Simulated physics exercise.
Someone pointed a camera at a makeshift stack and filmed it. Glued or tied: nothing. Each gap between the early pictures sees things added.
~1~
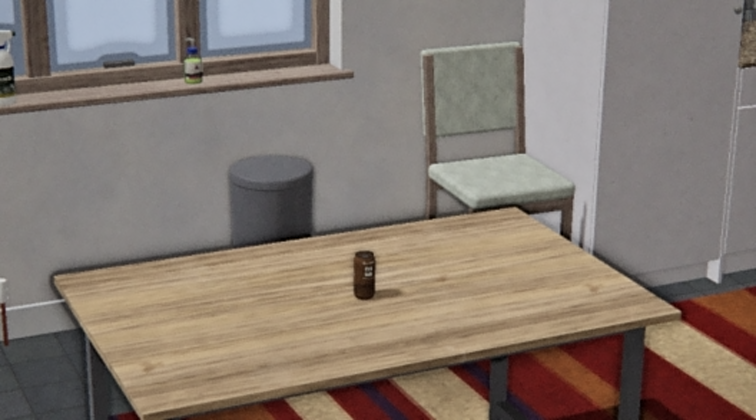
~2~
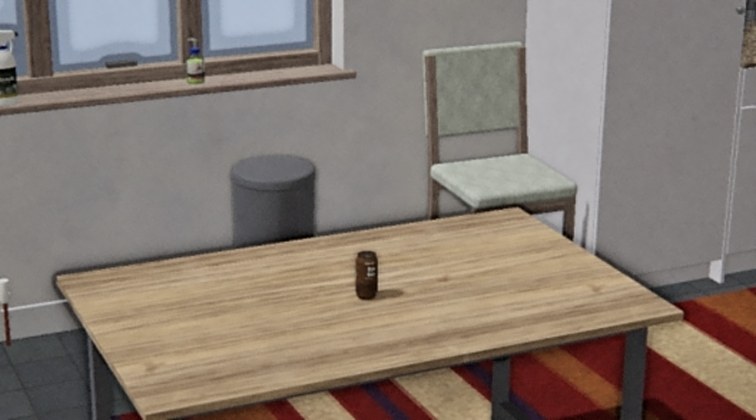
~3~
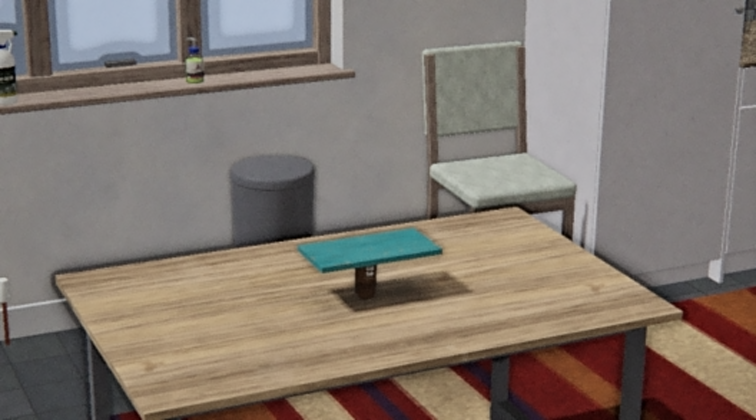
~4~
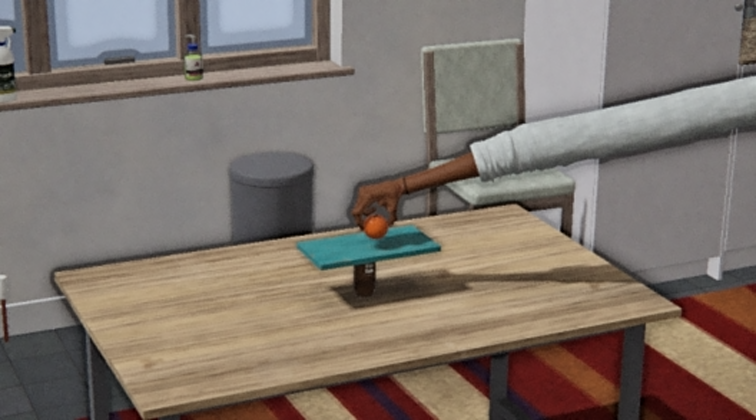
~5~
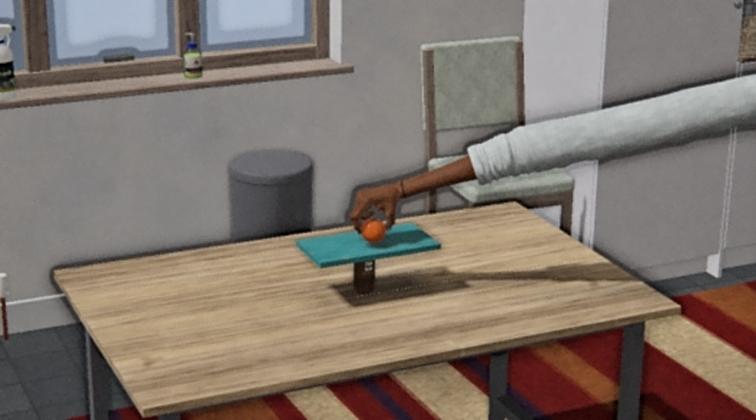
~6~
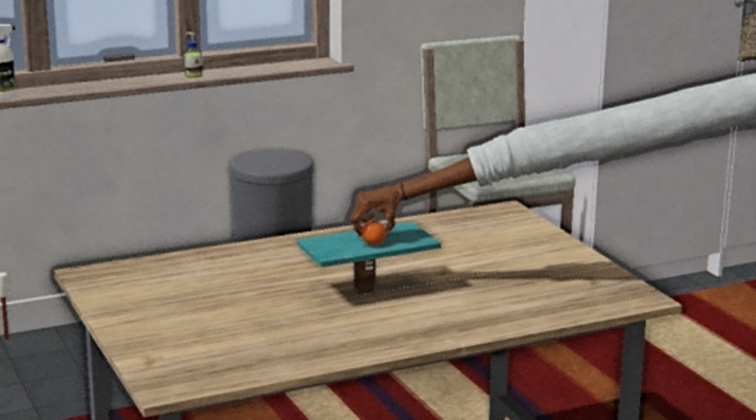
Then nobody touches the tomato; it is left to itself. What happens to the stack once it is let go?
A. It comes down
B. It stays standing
B, it stays standing.
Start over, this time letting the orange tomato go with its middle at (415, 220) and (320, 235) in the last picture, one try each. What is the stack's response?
First, it loses its balance; second, it stays up.
Then, 0.80 s later than the last frame, all is still.
Then, 1.70 s later than the last frame, orange tomato resting near (374, 233).
When it is over, all 3 as before. End places, in pixels of the last picture, orange tomato near (374, 233). The stack keeps its balance.
